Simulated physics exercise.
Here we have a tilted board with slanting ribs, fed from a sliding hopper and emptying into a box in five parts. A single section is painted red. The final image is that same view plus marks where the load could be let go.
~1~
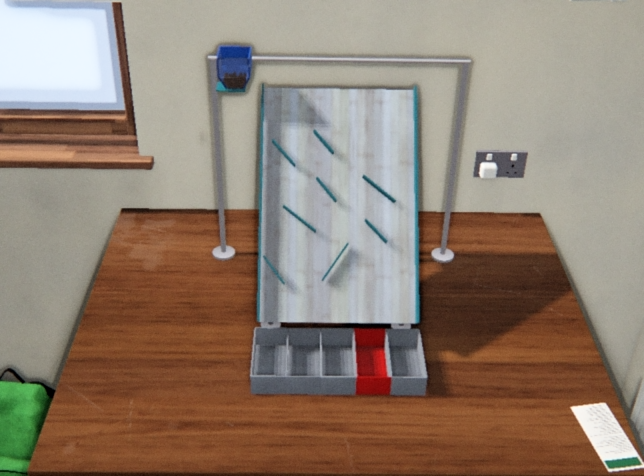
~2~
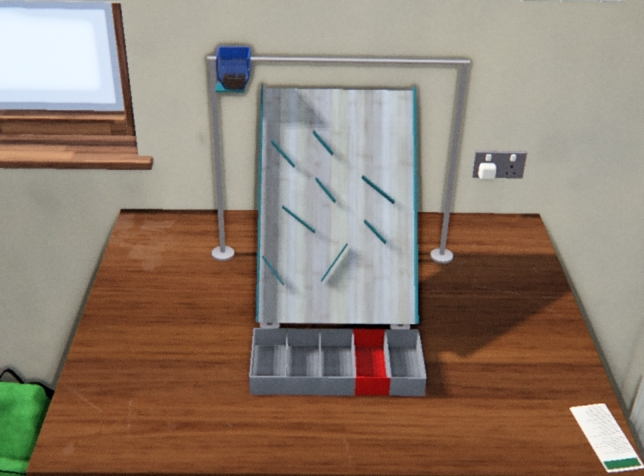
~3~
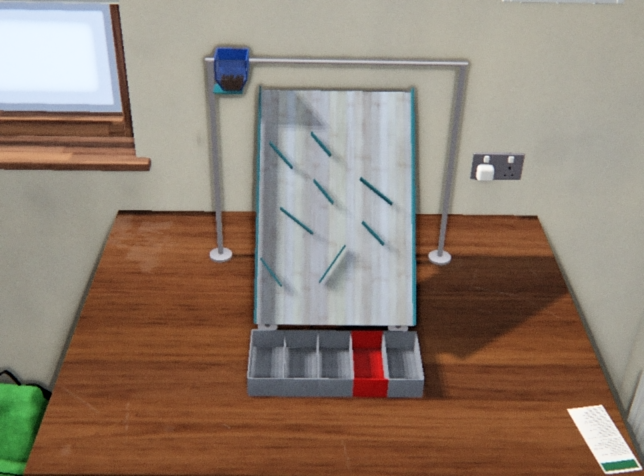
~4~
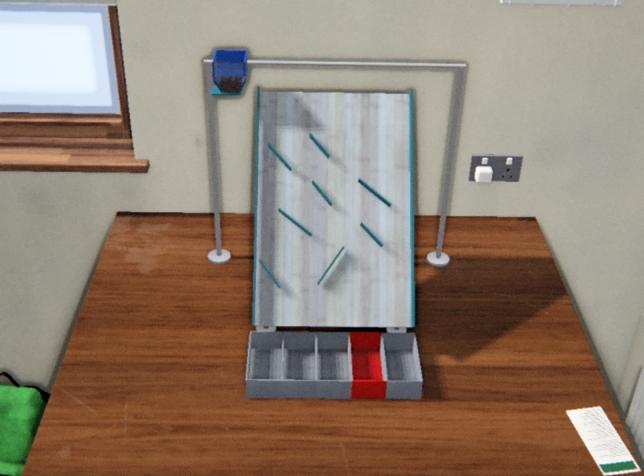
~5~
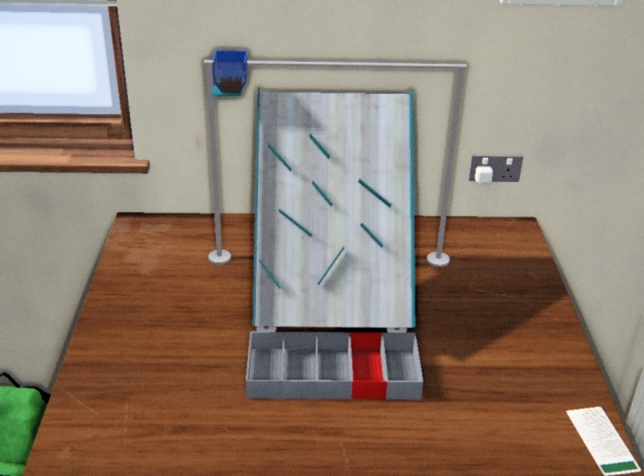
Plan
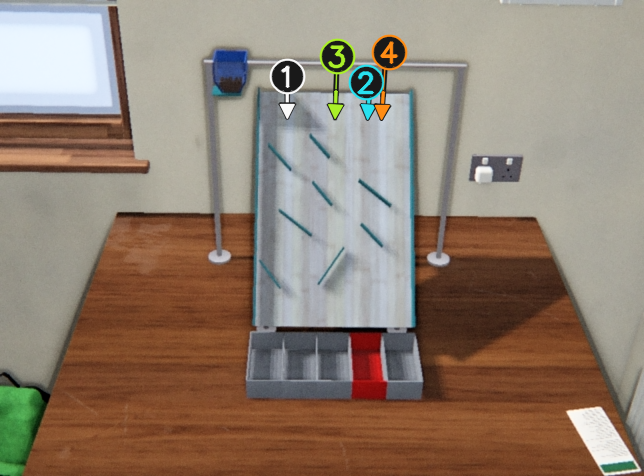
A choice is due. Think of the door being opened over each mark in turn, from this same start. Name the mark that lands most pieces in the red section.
Mark 3.
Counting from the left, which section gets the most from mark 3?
The fourth.
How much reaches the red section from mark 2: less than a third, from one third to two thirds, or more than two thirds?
It is less than a third.
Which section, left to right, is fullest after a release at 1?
The second from the left.
On the marked copy, mark 1 meets the board at (287, 113); mark 2 meets the board at (367, 114); mark 3 meets the board at (335, 113); mark 4 meets the board at (381, 114).
With 1, just a few in the red section, almost all in other sections.
With 2, about a tenth in the red section, the larger part in other sections, about a tenth outside the box.
With 3, roughly half in the red section, roughly a third in other sections, about a tenth outside the box.
With 4, not one piece in the red section, almost all in other sections, about a tenth outside the box.
